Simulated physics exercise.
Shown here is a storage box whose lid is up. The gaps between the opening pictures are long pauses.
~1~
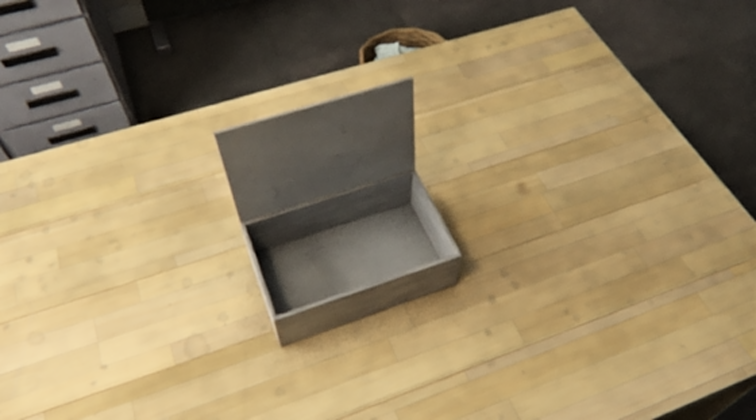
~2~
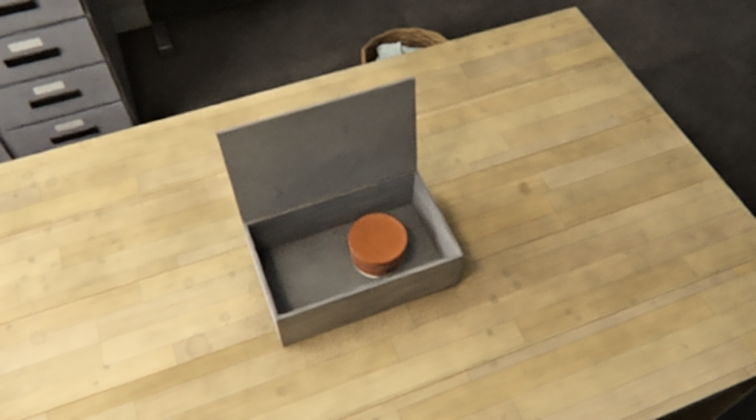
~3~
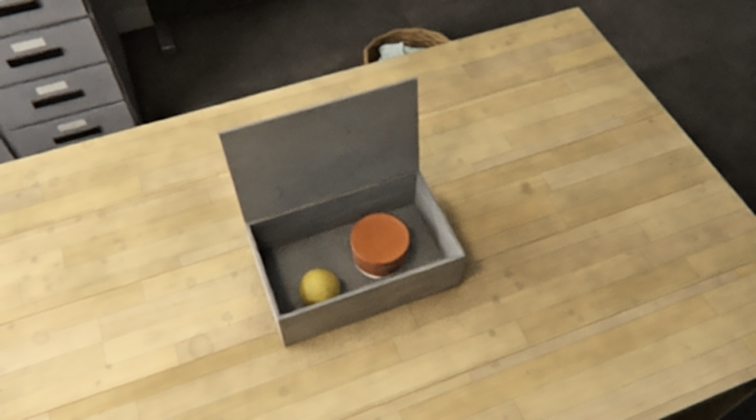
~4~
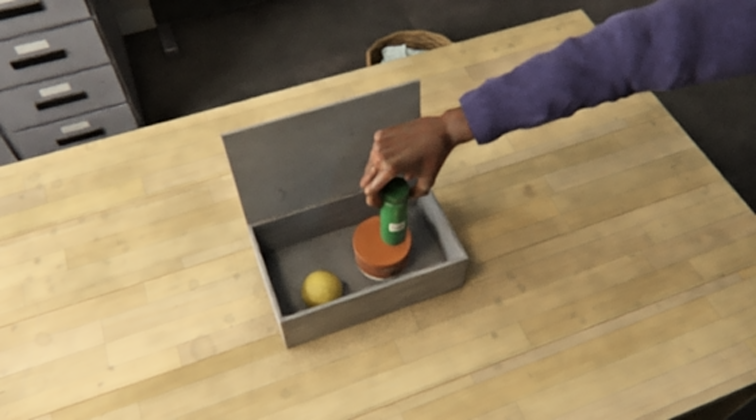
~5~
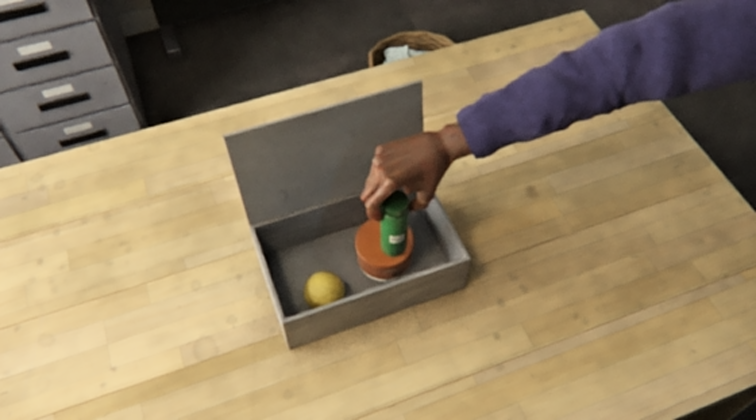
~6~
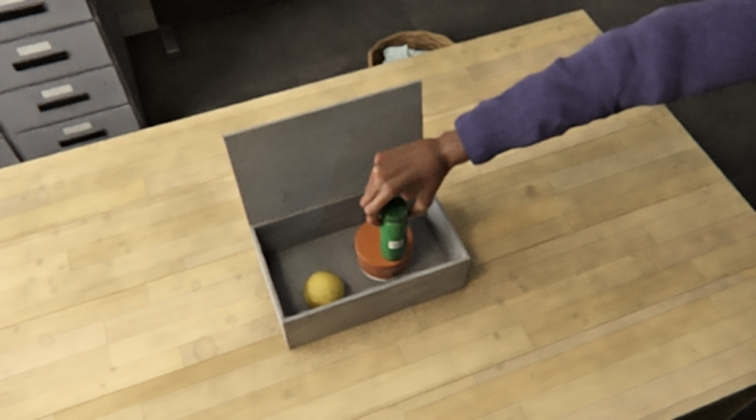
Hand in a purple sleeve lowering a green shaker into an open grey box already holding an orange container and yellow lemon.
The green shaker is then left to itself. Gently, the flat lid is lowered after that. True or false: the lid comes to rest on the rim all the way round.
False, it is held up.
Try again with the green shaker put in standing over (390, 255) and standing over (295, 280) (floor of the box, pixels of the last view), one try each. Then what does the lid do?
First, it gets propped open; second, it gets propped open.
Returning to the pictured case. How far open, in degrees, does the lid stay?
Near 45° up from the rim.
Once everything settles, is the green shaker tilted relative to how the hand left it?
It keeps its pose.
Then, 1.20 s past the last view, lid starting down.
Then, 1.50 s past the last view, lid 65° above the rim.
Finally, lid 45° above the rim; all 3 still in place. Final places as the last picture's camera would see them, green shaker near (394, 231).
